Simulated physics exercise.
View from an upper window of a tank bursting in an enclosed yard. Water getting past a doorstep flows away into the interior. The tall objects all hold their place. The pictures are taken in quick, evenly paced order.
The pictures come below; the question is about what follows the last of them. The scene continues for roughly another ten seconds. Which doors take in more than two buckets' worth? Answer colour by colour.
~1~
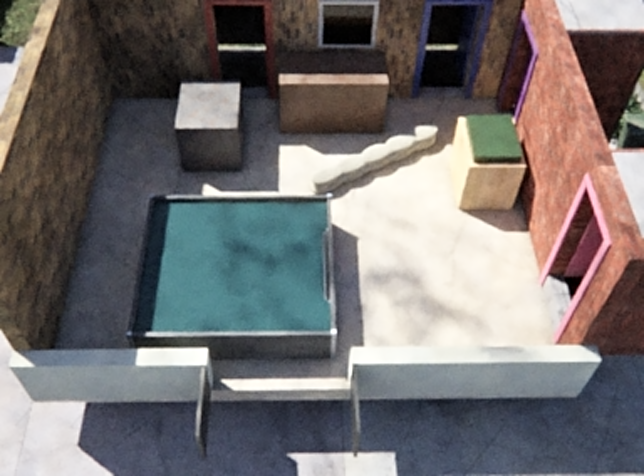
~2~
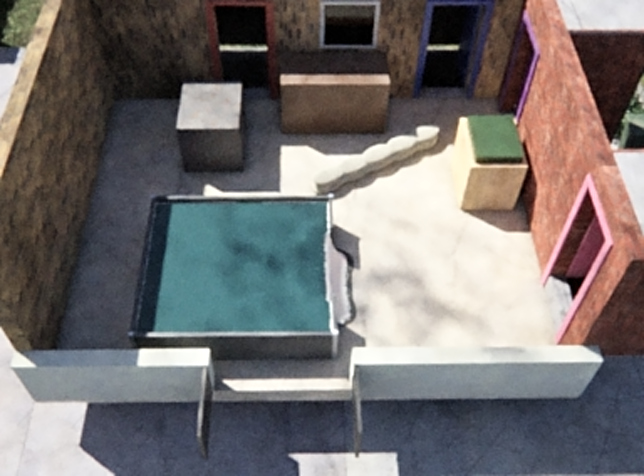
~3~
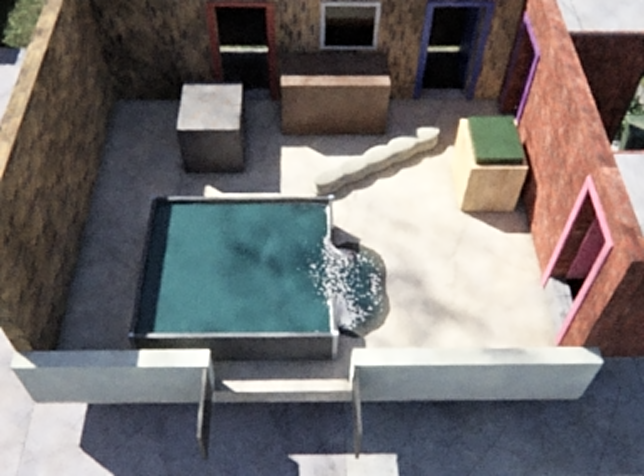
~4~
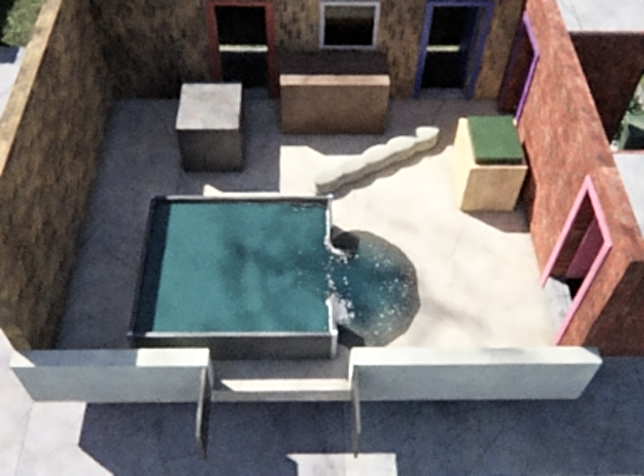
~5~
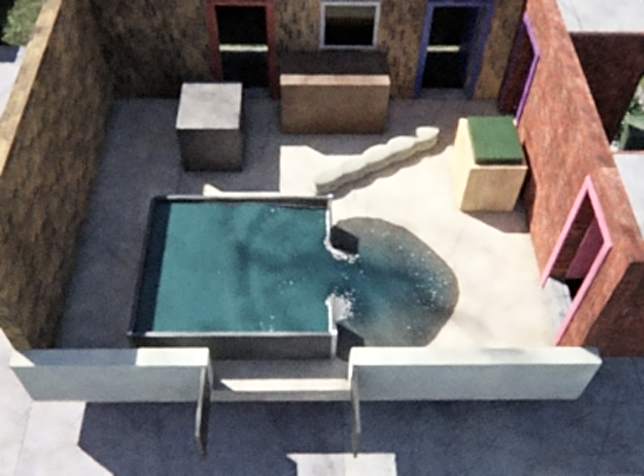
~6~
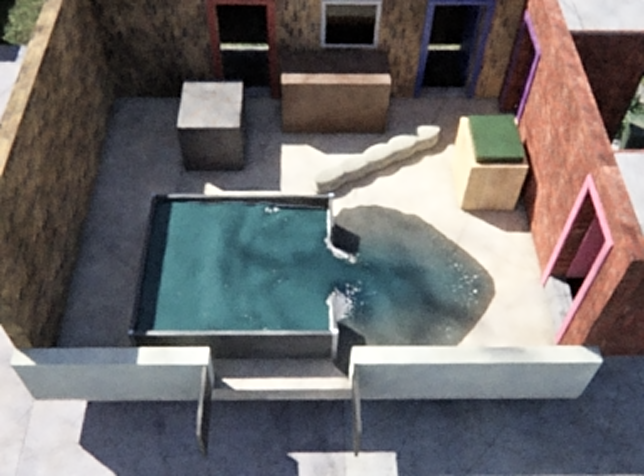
The red door does not; the purple door does; the pink door does not; the blue door does.
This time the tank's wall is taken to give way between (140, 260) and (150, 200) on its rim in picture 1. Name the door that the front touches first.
The red one.
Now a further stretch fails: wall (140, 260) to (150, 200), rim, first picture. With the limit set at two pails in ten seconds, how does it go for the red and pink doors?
Taking them in turn, red ends up above and pink ends up below.
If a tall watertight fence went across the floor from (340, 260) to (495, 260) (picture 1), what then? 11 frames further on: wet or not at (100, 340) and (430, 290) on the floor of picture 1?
As listed: Clear, wet.
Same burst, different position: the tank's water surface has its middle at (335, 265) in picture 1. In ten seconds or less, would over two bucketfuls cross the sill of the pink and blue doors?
The pink door exceeds it and the blue door exceeds it.
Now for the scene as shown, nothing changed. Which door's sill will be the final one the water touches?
It's the door marked red.
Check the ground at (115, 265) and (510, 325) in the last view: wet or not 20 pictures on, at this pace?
Result, in the order given: Not wetted / wetted.
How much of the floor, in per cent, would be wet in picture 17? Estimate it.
Close to 35 in a hundred, I think.
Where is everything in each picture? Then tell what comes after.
In the first frame, still water in the open tank at (237, 263).
In the second frame, the front is at (345, 322), out from the gap at (330, 279).
In the third frame, water pours out at (330, 281) and has run to (377, 323).
In the fourth frame, the front is at (415, 305), out from the gap at (329, 281).
In the fifth frame, the front is at (453, 298), out from the gap at (329, 280).
In the sixth frame, the front is at (489, 293), out from the gap at (330, 279).
A moment on, water covers 30 % of the floor; the red door not reached, the purple door not reached, the pink door wet at the sill, nothing in, the blue door not reached.
Next, water covers 35 % of the floor; the red door not reached, the purple door wet at the sill, nothing in, the pink door wet at the sill, nothing in, the blue door not reached.
Then, water covers 40 % of the floor; the red door not reached, the purple door wet at the sill, nothing in, the pink door under two buckets in, the blue door under two buckets in.
Later, water covers 60 % of the floor; the red door not reached, the purple door over two buckets in, the pink door under two buckets in, the blue door over two buckets in.
In the end, water covers 90 % of the floor; the red door wet at the sill, nothing in, the purple door far over two buckets in, the pink door under two buckets in, the blue door over two buckets in.
